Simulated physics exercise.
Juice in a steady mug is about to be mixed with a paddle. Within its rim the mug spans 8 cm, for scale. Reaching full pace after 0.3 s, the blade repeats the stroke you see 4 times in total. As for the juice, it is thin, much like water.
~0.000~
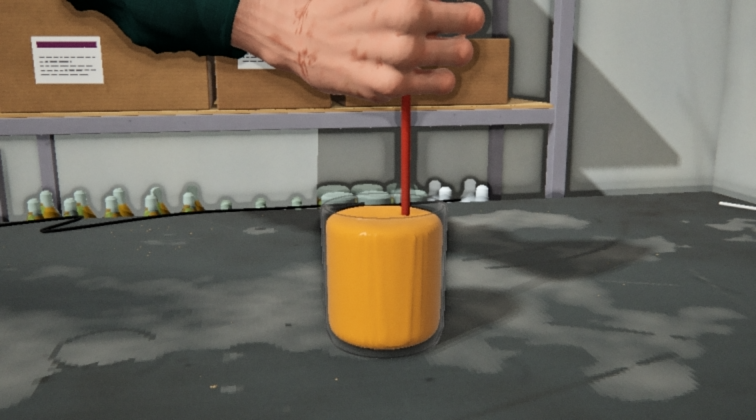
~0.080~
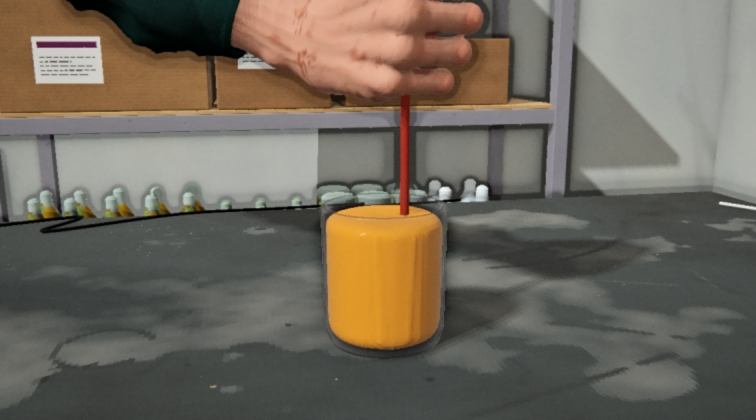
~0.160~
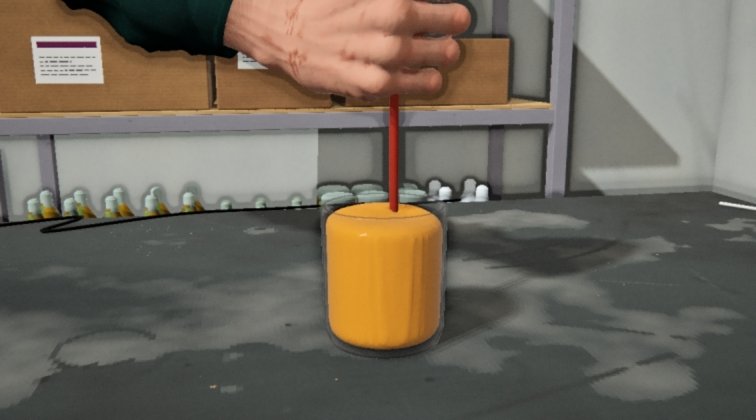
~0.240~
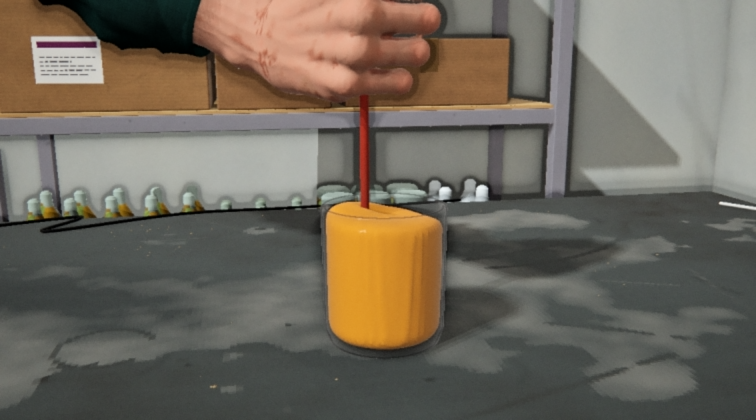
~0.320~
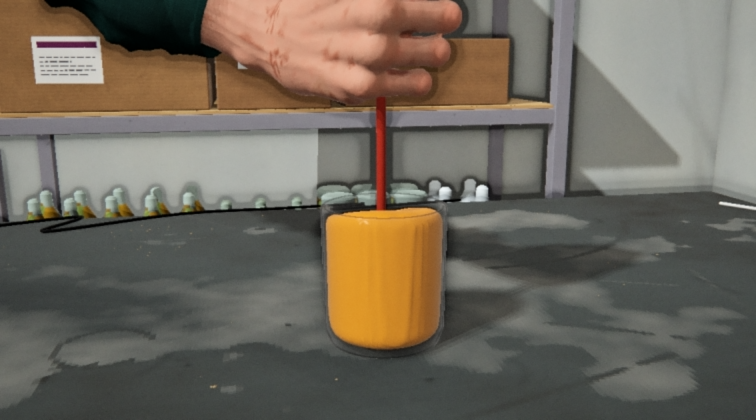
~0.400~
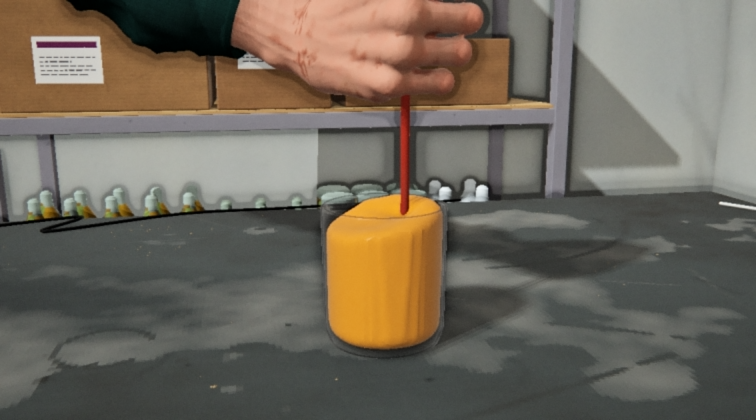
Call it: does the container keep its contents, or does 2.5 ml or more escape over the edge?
It lets 2.5 ml or more escape.
Then, 0.62 s in, 2 ml is over the rim.
Then, 0.85 s in, 5 ml is over the rim.
Then, 1.08 s in, 16 ml is over the rim.
Then, 1.30 s in, 18 ml is over the rim.
Finally, 18 ml is over the rim.
